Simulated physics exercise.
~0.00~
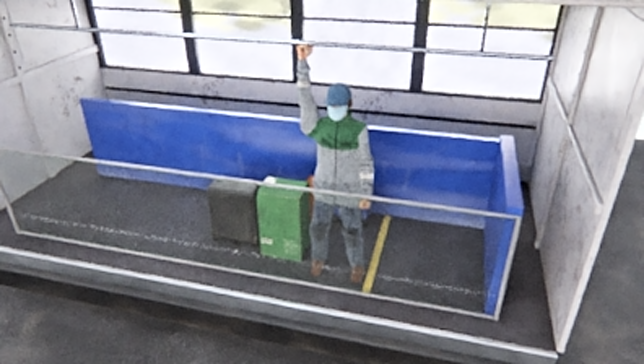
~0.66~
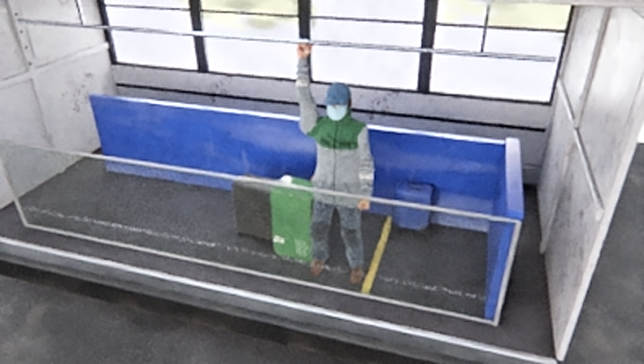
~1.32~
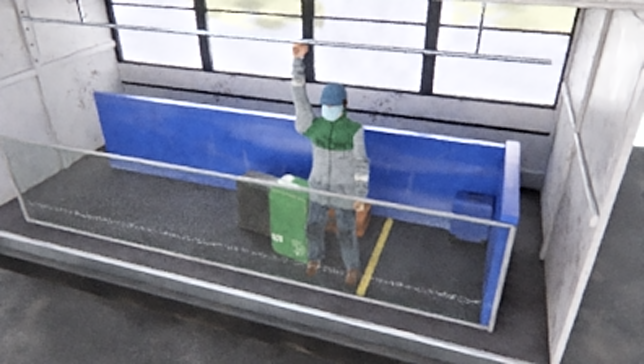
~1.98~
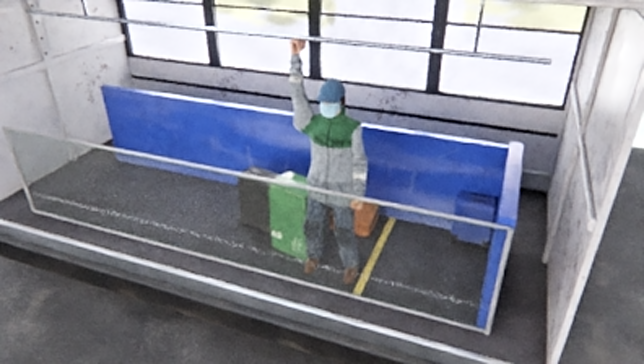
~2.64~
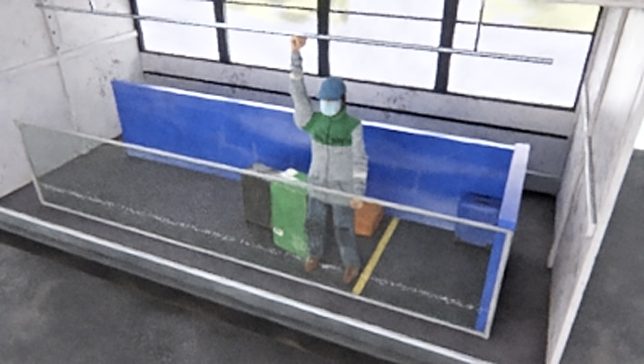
In a shuttle luggage bay, a masked passenger in a cap stands holding an overhead rail as a small blue case rolls right across the yellow line to the far end, while an orange carton emerges behind him on its side and the green bag and black case shift slightly, stopping short.
